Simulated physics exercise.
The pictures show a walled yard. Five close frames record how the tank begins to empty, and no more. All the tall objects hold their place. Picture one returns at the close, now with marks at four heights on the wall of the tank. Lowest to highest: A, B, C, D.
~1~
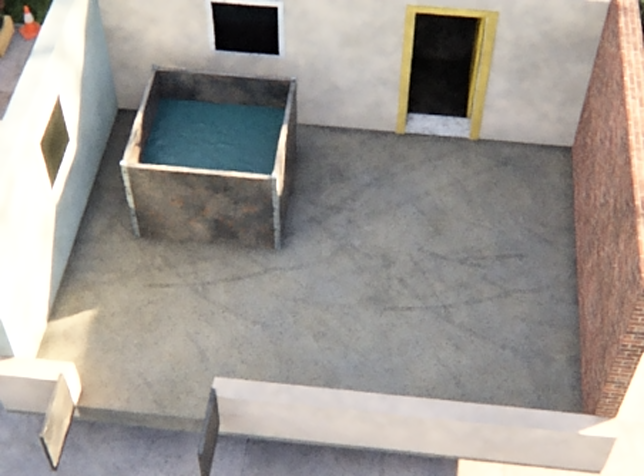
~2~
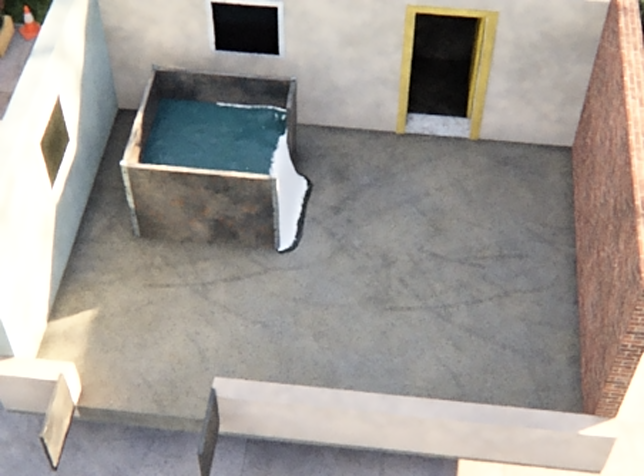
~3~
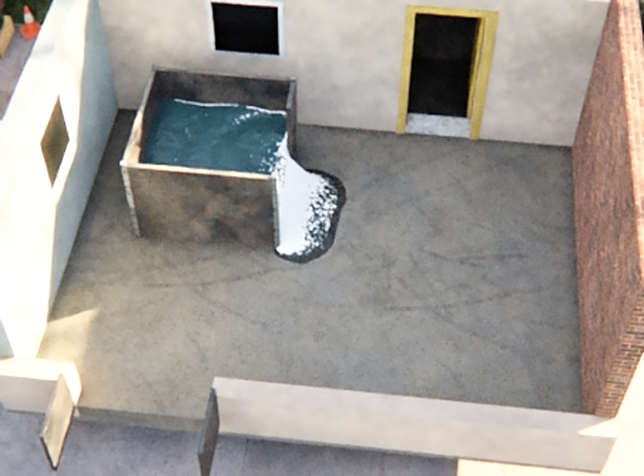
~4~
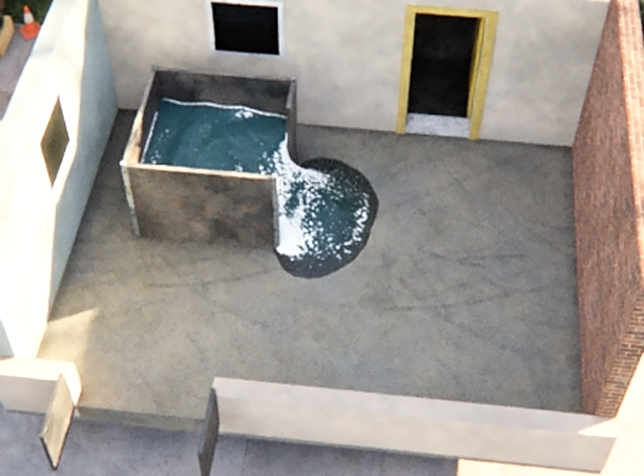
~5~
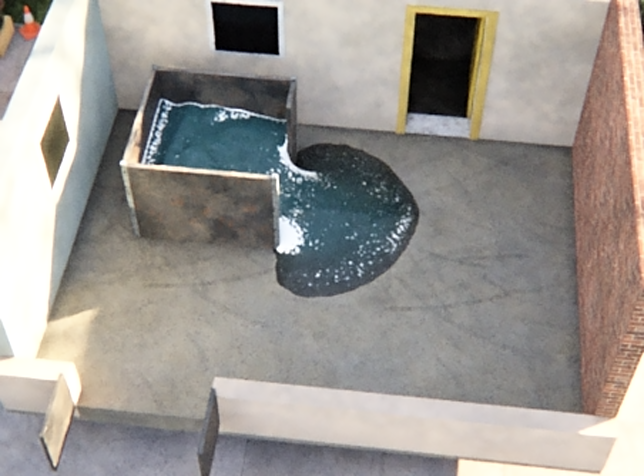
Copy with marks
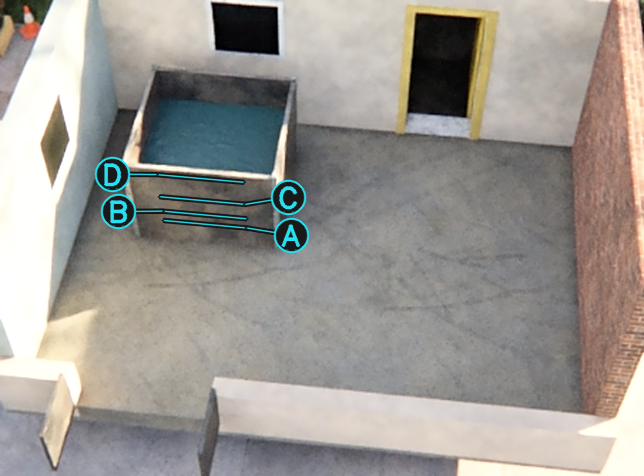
In a walled yard with a yellow doorway, water sat still in a square tank, then poured out through its right side with white foam and spread across the ground in a widening dark pool.
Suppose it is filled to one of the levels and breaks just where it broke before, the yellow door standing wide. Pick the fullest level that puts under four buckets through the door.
Choose C.
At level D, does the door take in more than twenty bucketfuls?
No, less.
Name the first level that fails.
D.
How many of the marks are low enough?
Three of the four.
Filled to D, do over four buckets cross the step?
Yes, it does.
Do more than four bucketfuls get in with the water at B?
No.
In cyan, A at (205, 224); B at (204, 214); C at (202, 200); D at (199, 178); from the bottom up A, B, C, D.
Choosing A, nothing gets over.
Choosing B, nothing gets over.
Choosing C, a bucket or two gets in.
Choosing D, about 8 bucketfuls get in.
